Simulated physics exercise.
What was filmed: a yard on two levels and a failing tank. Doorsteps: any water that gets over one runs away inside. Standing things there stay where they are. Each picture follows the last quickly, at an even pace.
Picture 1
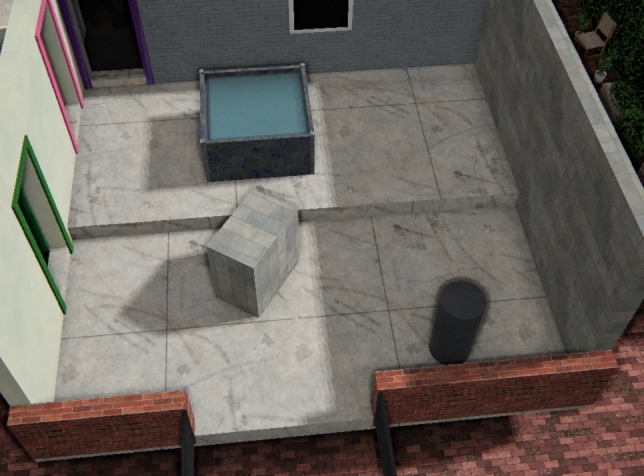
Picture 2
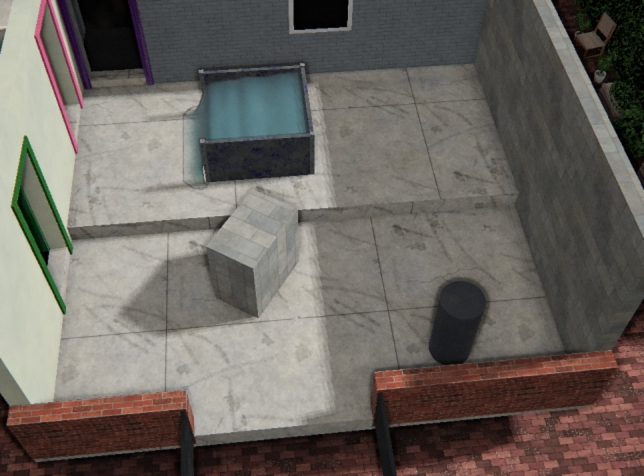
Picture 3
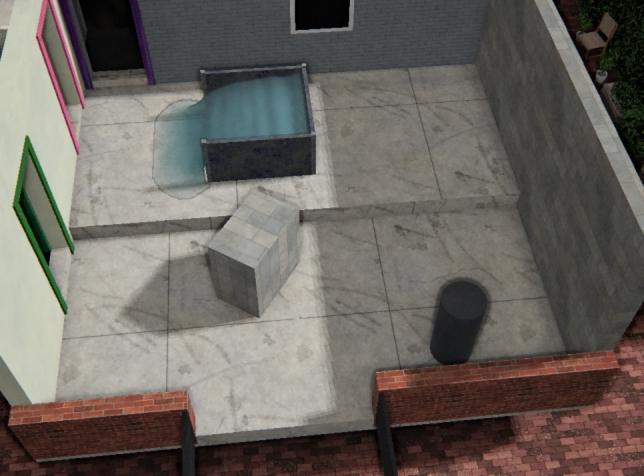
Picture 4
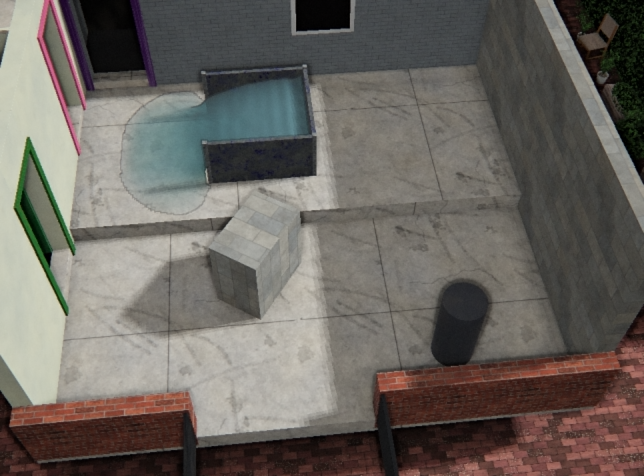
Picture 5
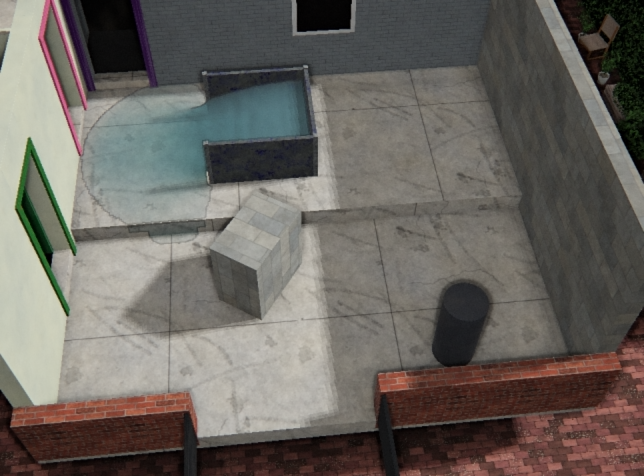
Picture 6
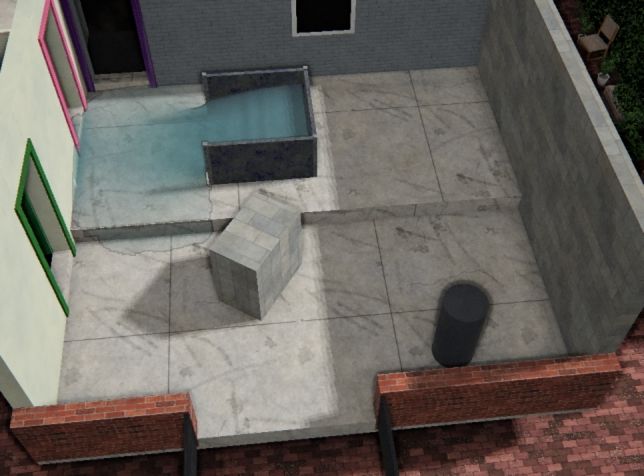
In a walled concrete yard on two levels, a dark square tank of still blue water stands on the upper level. Its left side opens and water pours out, fanning leftward across the pale slabs to the green-framed wall, then spreading over the step's edge onto the lower level.
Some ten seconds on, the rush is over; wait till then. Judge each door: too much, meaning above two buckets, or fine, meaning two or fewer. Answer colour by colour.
Purple door: Too much, pink door: Too much, green door: Fine.
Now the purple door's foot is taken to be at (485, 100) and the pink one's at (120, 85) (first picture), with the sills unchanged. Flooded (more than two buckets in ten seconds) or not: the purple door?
In short: The purple door takes less.
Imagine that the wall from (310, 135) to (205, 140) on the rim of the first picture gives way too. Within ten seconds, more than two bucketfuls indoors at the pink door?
From what I can tell, pink door sits short of it.
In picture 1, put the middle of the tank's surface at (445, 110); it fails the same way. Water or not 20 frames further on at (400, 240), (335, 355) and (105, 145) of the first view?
Result: Spared; inundated; inundated.
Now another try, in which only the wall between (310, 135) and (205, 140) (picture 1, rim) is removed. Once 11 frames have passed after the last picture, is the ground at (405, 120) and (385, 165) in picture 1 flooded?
Point one not reached; point two not reached.
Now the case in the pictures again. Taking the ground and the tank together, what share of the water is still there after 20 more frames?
Estimate: Some 82 %.
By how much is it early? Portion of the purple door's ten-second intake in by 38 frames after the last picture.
Share at that point: Roughly 100 %.
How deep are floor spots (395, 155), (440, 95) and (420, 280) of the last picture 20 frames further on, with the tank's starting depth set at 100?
Estimated readings in sequence: 0, 0, 0 percent.
A moment on, water covers 20 % of the floor; the purple door wet at the sill, nothing in, the pink door far over two buckets in, the green door wet at the sill, nothing in.
Next, water covers 25 % of the floor; the purple door under two buckets in, the pink door far over two buckets in, the green door wet at the sill, nothing in.
Then, water covers 40 % of the floor; the purple door over two buckets in, the pink door far over two buckets in, the green door wet at the sill, nothing in.
Later, water covers 65 % of the floor; the purple door over two buckets in, the pink door far over two buckets in, the green door wet at the sill, nothing in.
In the end, water covers 80 % of the floor; the purple door over two buckets in, the pink door far over two buckets in, the green door wet at the sill, nothing in.
